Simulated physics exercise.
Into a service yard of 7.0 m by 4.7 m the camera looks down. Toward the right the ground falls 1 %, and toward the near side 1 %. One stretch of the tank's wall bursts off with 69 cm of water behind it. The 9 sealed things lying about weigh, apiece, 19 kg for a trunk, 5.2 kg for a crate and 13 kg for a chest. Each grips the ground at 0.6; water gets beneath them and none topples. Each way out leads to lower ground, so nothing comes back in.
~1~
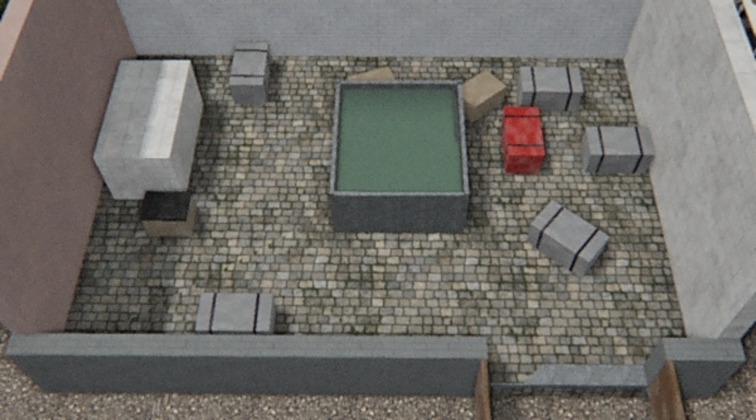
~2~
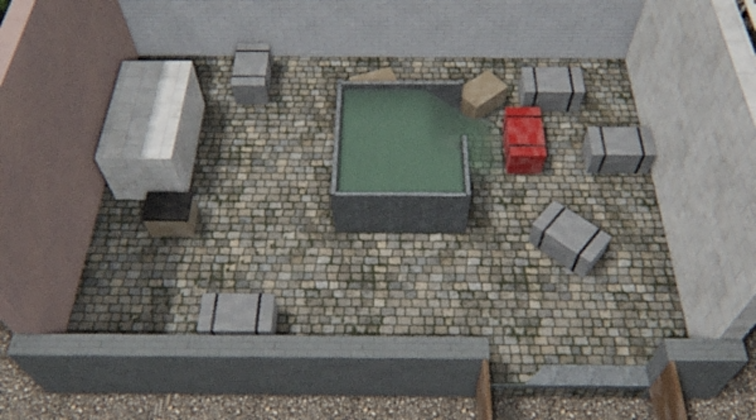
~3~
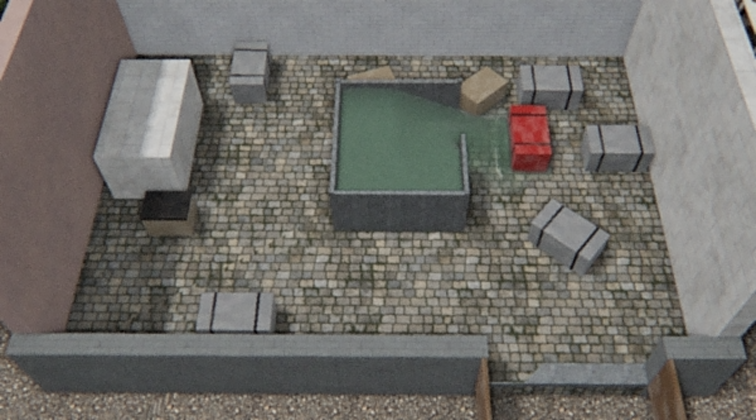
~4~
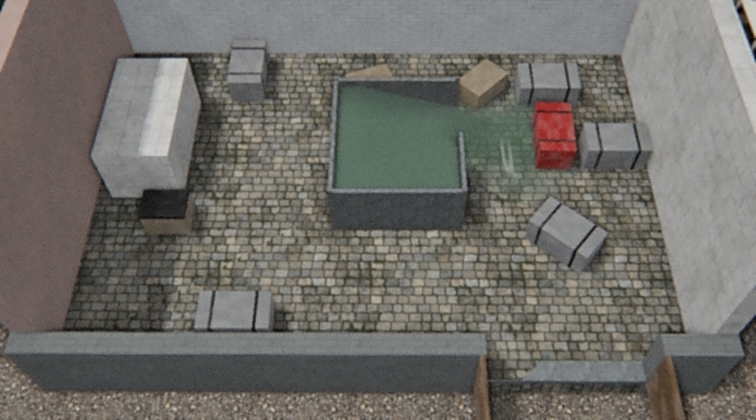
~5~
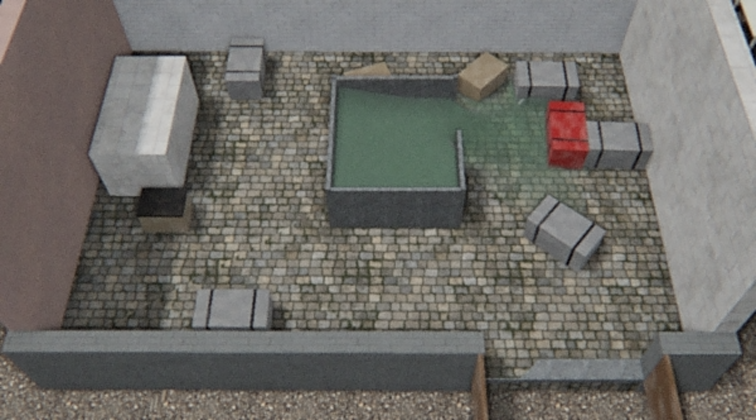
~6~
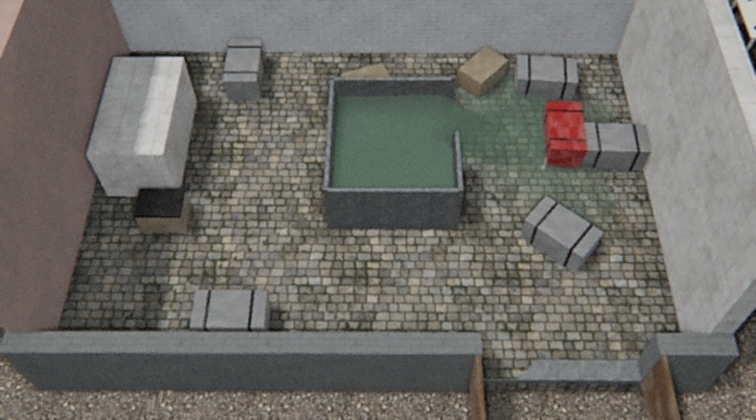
At the start, a walled cobbled yard holds a tank full of green water, with a red trunk and gray crates around it. Part of the tank's right wall opens and water pours across the cobbles, pushing the trunk a short way right, up beside a gray crate, as the shallow water spreads wider.
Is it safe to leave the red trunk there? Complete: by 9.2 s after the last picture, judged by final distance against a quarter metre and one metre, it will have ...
Travelled a long way.
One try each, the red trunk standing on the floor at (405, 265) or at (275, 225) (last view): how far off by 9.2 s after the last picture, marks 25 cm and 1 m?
Well, the first time it keeps still, and the second time it keeps still.
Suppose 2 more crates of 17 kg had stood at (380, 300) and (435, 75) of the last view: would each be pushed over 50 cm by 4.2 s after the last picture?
Respectively: Inside the limit and outside the limit.
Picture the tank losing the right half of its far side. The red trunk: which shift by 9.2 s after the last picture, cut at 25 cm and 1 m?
Outcome for the red trunk: No real movement.
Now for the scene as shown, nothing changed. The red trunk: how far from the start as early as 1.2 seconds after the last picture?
It is about 60 cm out of place by then.
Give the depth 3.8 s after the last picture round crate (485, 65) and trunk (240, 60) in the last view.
Around 5 cm and 1 cm.
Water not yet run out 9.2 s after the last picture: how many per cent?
Roughly 64 percent.
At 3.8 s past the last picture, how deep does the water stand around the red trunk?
Around 7 cm.
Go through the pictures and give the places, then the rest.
The red trunk at (524, 130) rests on the ground; water covers 2.5 m2; 0 of 9 have shifted, in the first picture.
The red trunk at (525, 131), on the bottom; water covers 3.0 m2; 0 of 9 have shifted, in the second picture.
The red trunk at (531, 129) rests on the ground, 8 cm from its start; 3.5 m2 under water; 2 of 9 have shifted, in the third picture.
The red trunk at (556, 126) rests on the ground, 43 cm from its start; water covers 4.4 m2; 2 of 9 have shifted, in the fourth picture.
The red trunk at (569, 125) rests on the ground, 62 cm from its start; water covers 5.3 m2; 2 of 9 have shifted, in the fifth picture.
The red trunk at (567, 125), on the bottom, 62 cm from its start; water covers 6.5 m2; 3 of 9 have shifted, in the sixth picture.
Then, 1.2 s after the last picture the red trunk is near (568, 129), 0.6 m from its start, afloat; 0 of 9 are out; 3 afloat.
Then, 3.8 s after the last picture the red trunk is near (555, 235), 1.7 m from its start, afloat; 0 of 9 are out; 3 afloat.
Then, 6.2 s after the last picture the red trunk is near (537, 250), 1.8 m from its start, afloat; 1 of 9 are out; 2 afloat.
Then, 9.2 s after the last picture the red trunk is near (537, 250), 1.8 m from its start, aground; 1 of 9 are out; 2 afloat.
